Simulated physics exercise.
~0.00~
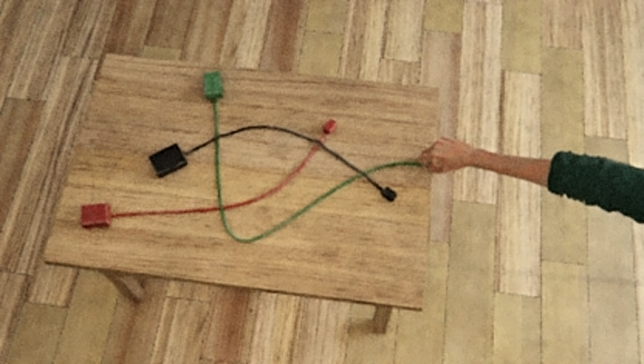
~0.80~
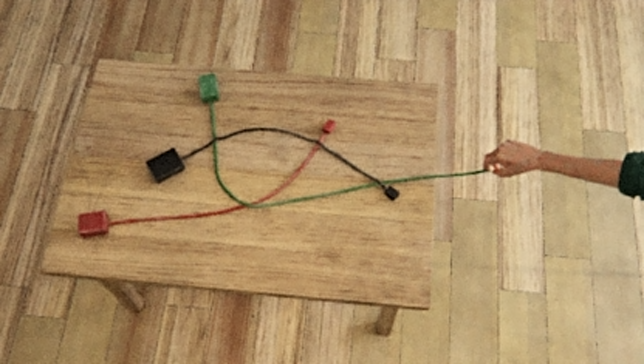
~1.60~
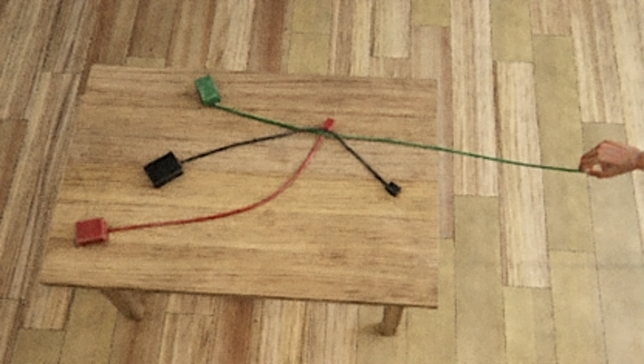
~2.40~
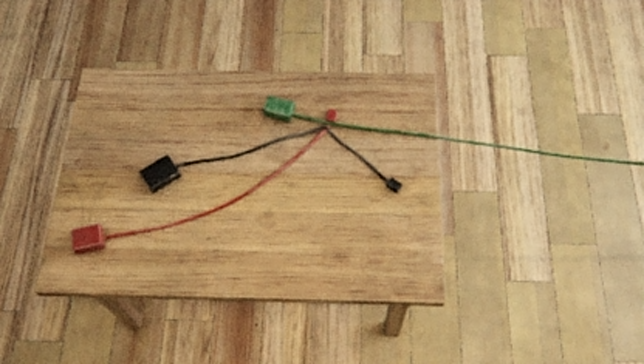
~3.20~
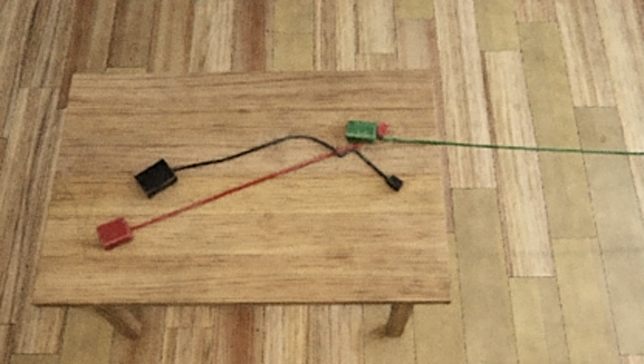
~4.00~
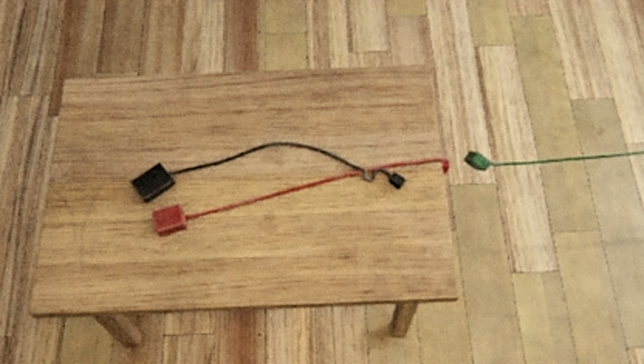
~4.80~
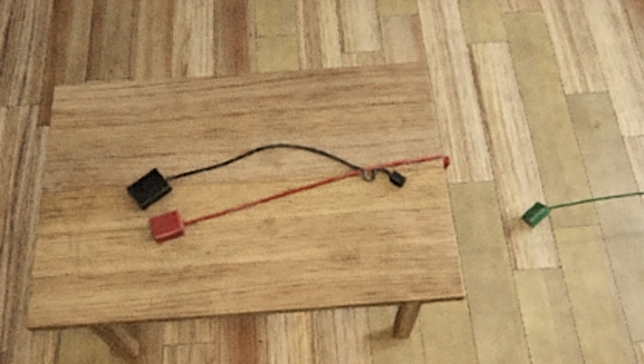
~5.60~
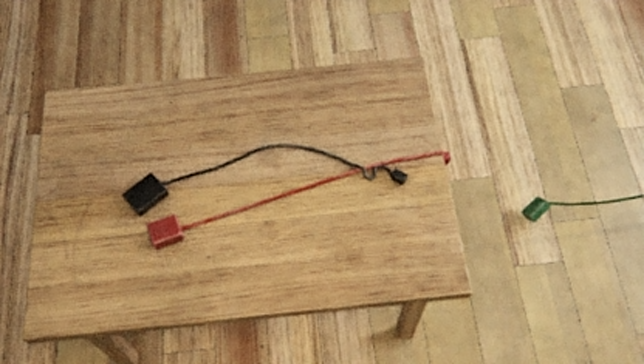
The green lead, pulled right by a hand, leaves the table and drags the red one.
